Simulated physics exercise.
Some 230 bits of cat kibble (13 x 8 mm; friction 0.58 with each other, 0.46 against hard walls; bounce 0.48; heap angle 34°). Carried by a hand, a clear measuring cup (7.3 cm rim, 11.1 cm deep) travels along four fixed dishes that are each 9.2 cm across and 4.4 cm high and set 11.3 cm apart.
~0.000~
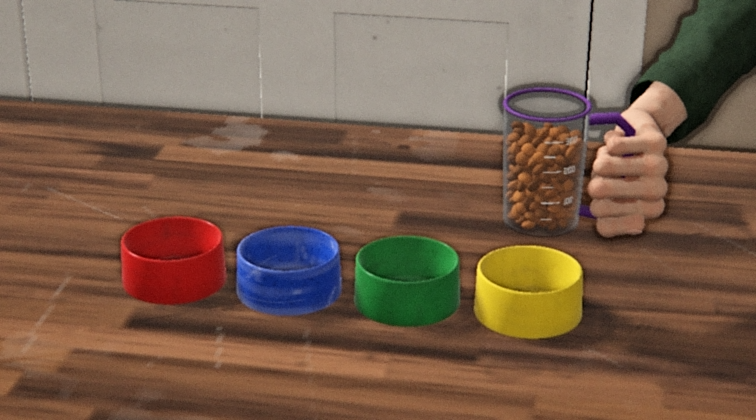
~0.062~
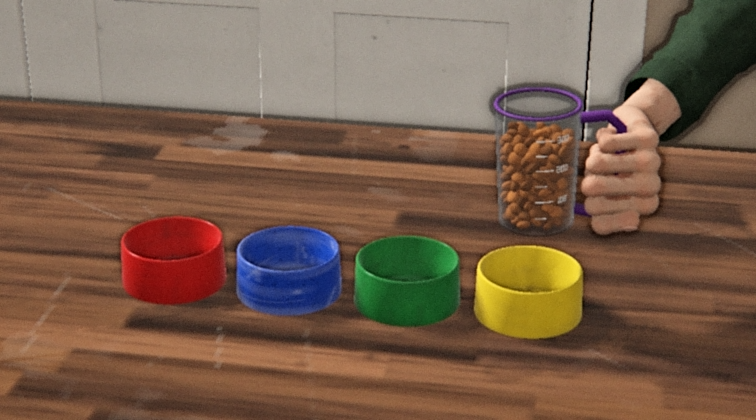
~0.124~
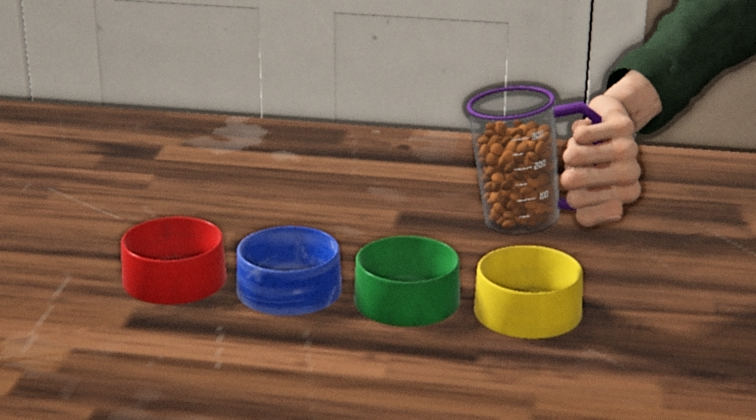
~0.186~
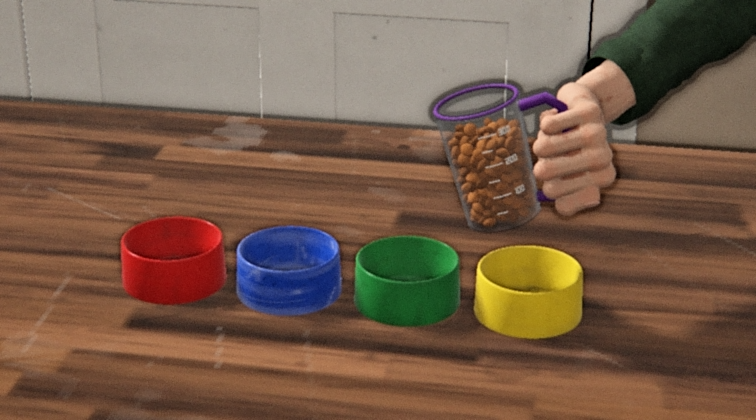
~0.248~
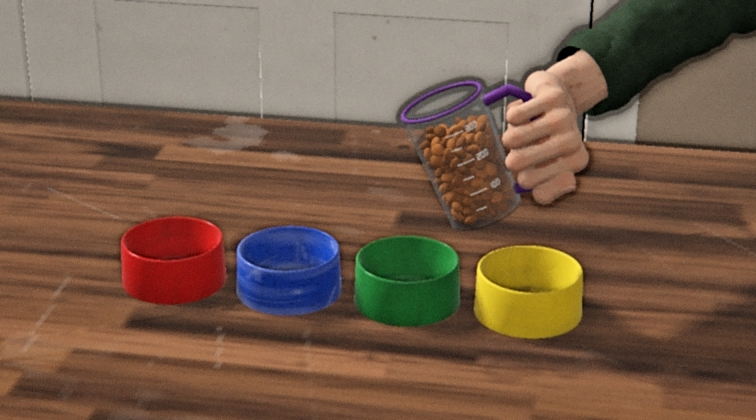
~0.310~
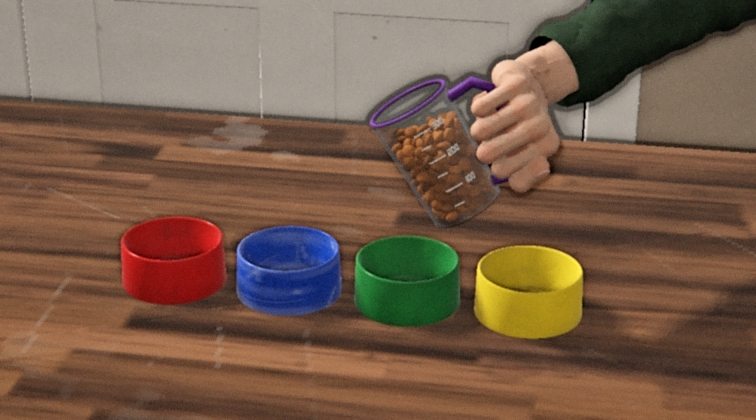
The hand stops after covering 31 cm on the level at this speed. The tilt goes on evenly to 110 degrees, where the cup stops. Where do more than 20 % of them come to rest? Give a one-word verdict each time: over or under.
Verdicts: Red over, blue under, green under, yellow under, counter over.
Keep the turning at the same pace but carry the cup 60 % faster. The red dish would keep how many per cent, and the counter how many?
Result - red dish: 70; counter: 20.
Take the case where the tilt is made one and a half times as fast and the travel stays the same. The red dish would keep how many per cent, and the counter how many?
In that case I'd put red at 50 and the counter at 40.
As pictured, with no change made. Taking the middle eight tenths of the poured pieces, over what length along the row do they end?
16 cm, roughly.
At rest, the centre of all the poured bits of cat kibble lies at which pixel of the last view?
Centre at rest: Approx. (151, 266) px.
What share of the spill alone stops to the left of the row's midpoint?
About 100 %.
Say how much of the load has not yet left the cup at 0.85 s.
Some 100 per cent.
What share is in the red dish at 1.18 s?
I'd put it at about 20 % by that time.
After 0.63 s, tilt 69 degrees; cup holds 100 %.
After 0.85 s, tilt 96 degrees; cup holds 100 %.
Then, at 1.18 s, tilt 110 degrees; cup holds 50 %, red 20 %.
By 3.2 s all is still; red 60 %, blue 0 %, green 0 %, yellow 0 %, counter 30 %, cup 10 %.
